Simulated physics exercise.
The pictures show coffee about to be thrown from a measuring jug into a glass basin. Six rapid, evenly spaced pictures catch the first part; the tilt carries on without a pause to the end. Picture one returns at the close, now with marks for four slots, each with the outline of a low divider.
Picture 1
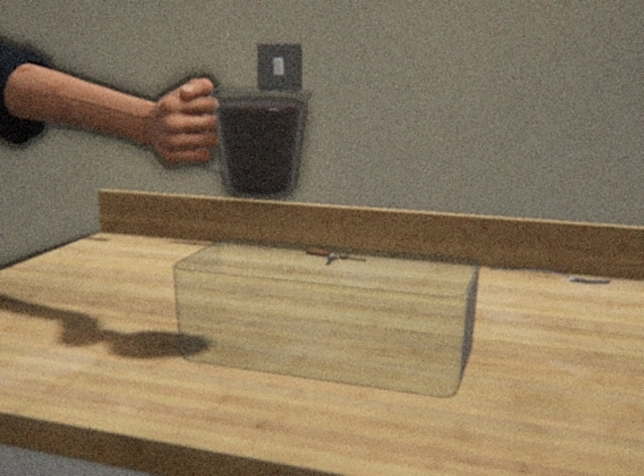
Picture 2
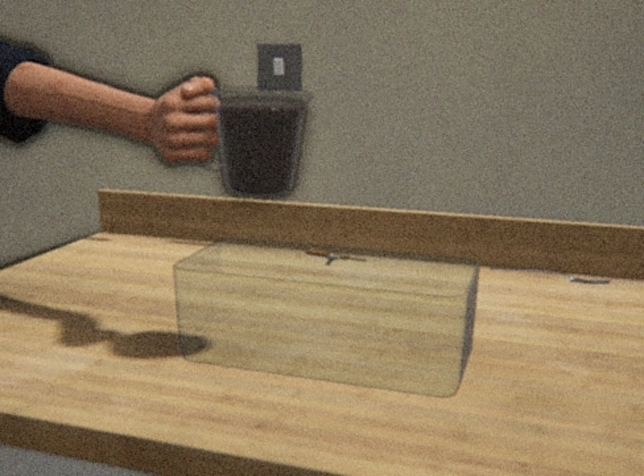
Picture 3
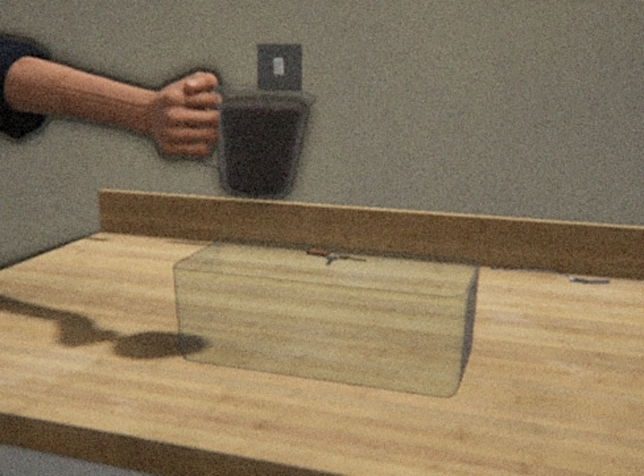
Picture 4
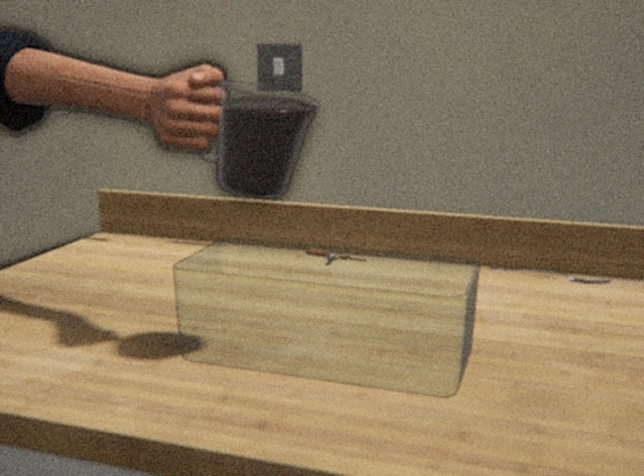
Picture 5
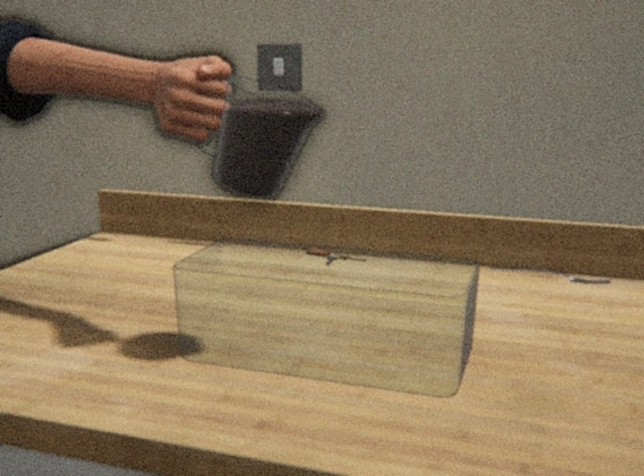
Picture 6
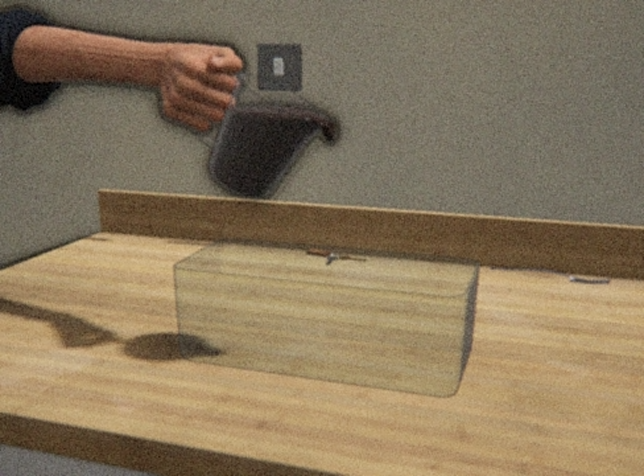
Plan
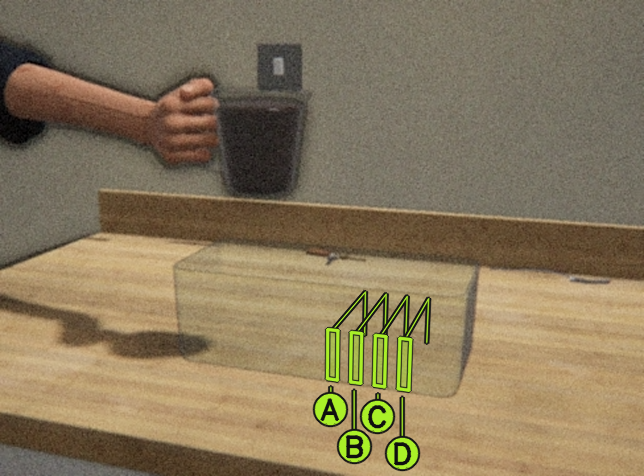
We see a hand on the left holding a clear jug of dark coffee above a glass basin on a wooden counter; the hand gradually tilts the jug to the right, and coffee begins to come over its lip.
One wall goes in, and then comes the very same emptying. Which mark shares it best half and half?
The answer is place B.
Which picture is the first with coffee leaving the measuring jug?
Picture 6.
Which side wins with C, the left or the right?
The left side.
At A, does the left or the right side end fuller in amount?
The right side.
In lime, A at (330, 387); B at (354, 390); C at (377, 394); D at (402, 397).
Choosing A, about 11 % ends left of the wall and 89 % right of it.
Choosing B, about 42 % ends left of the wall and 56 % right of it.
Choosing C, about 92 % ends left of the wall and 7 % right of it.
Choosing D, about 95 % ends left of the wall and 3 % right of it.
